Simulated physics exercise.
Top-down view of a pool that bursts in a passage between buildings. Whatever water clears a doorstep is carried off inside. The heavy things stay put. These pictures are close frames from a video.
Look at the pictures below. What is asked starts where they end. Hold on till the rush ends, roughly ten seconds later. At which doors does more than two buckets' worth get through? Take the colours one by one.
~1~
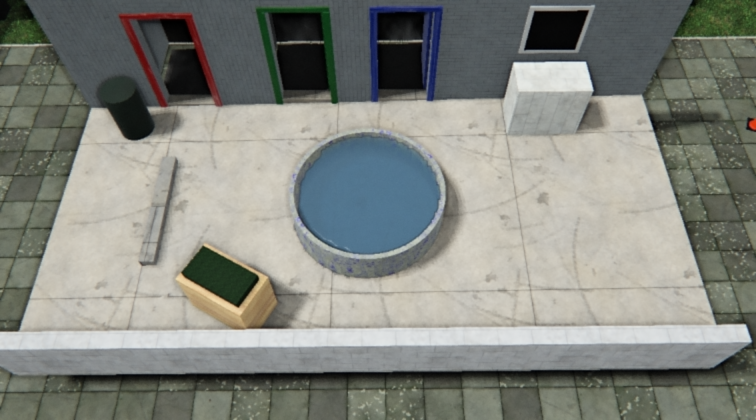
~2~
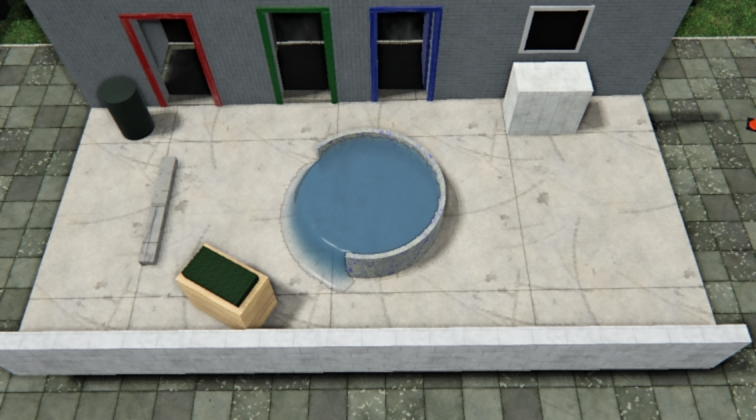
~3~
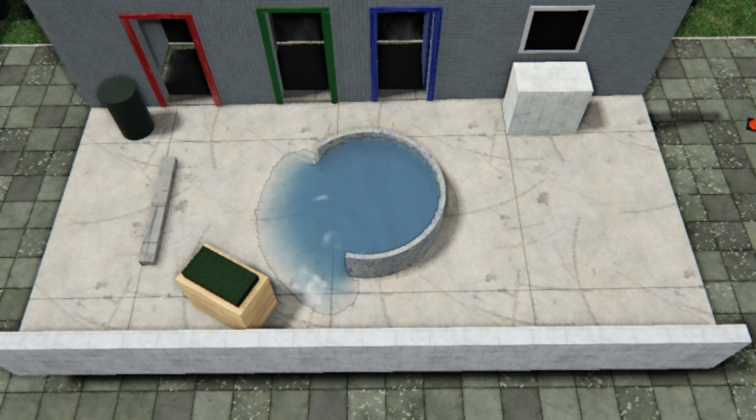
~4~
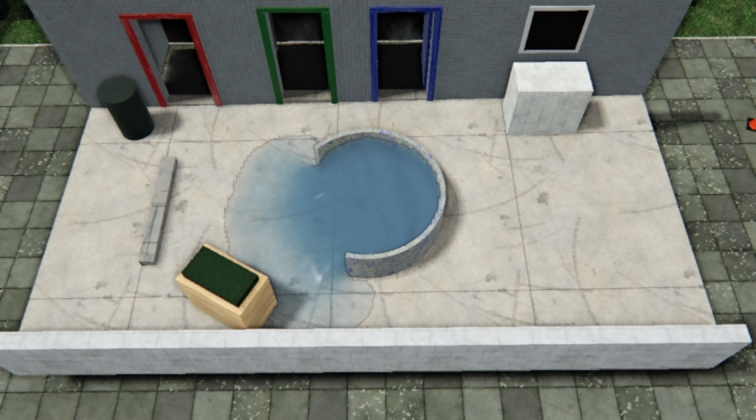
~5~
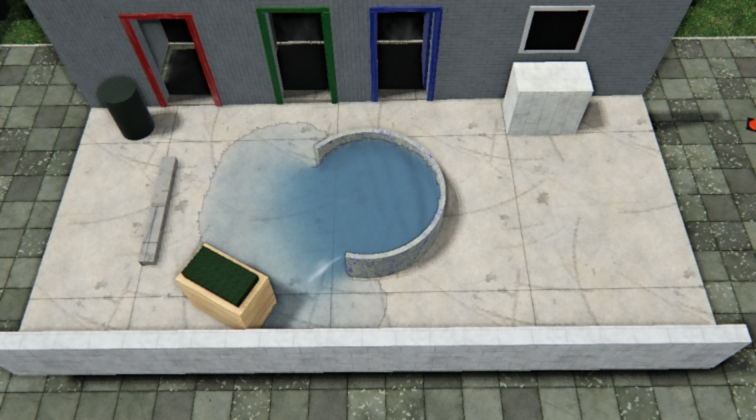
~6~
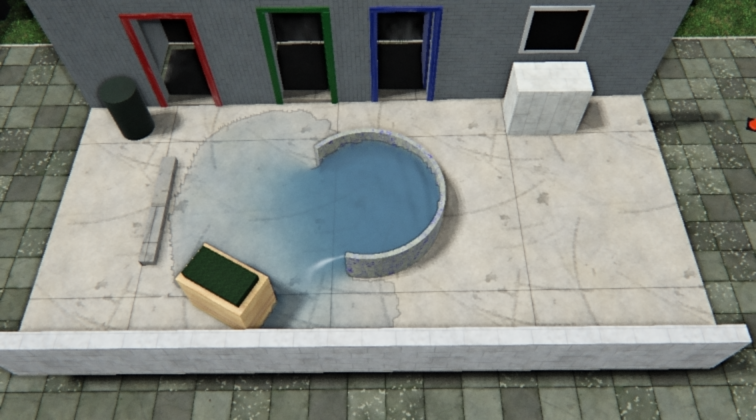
In the end the green door receives no more than two buckets; the blue door receives no more than two buckets; the red door receives more than two buckets.
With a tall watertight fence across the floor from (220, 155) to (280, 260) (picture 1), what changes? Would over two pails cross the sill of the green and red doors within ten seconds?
The green door exceeds the limit, and the red door exceeds the limit.
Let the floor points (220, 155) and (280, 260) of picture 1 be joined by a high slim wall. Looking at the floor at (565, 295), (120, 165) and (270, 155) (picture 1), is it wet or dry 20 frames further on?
Listed order: Swamped, swamped, swamped.
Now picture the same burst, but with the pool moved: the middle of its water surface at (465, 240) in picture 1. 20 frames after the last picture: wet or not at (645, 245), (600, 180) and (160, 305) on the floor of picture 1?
Result: Spared; spared; inundated.
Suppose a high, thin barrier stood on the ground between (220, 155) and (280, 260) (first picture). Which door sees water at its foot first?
Answer - the red one.
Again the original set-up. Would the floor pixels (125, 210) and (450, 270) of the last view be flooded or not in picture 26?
In order: Swamped and swamped.
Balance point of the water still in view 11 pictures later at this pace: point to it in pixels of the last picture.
Roughly (255, 226) in the last picture.
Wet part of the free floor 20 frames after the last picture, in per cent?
It comes to 50 per cent.
A moment on, water covers 30 % of the floor; the green door wet at the sill, nothing in, the blue door not reached, the red door wet at the sill, nothing in.
Next, water covers 45 % of the floor; the green door wet at the sill, nothing in, the blue door not reached, the red door under two buckets in.
Then, water covers 50 % of the floor; the green door wet at the sill, nothing in, the blue door not reached, the red door over two buckets in.
Later, water covers 60 % of the floor; the green door wet at the sill, nothing in, the blue door wet at the sill, nothing in, the red door far over two buckets in.
In the end, water covers 65 % of the floor; the green door wet at the sill, nothing in, the blue door wet at the sill, nothing in, the red door far over two buckets in.
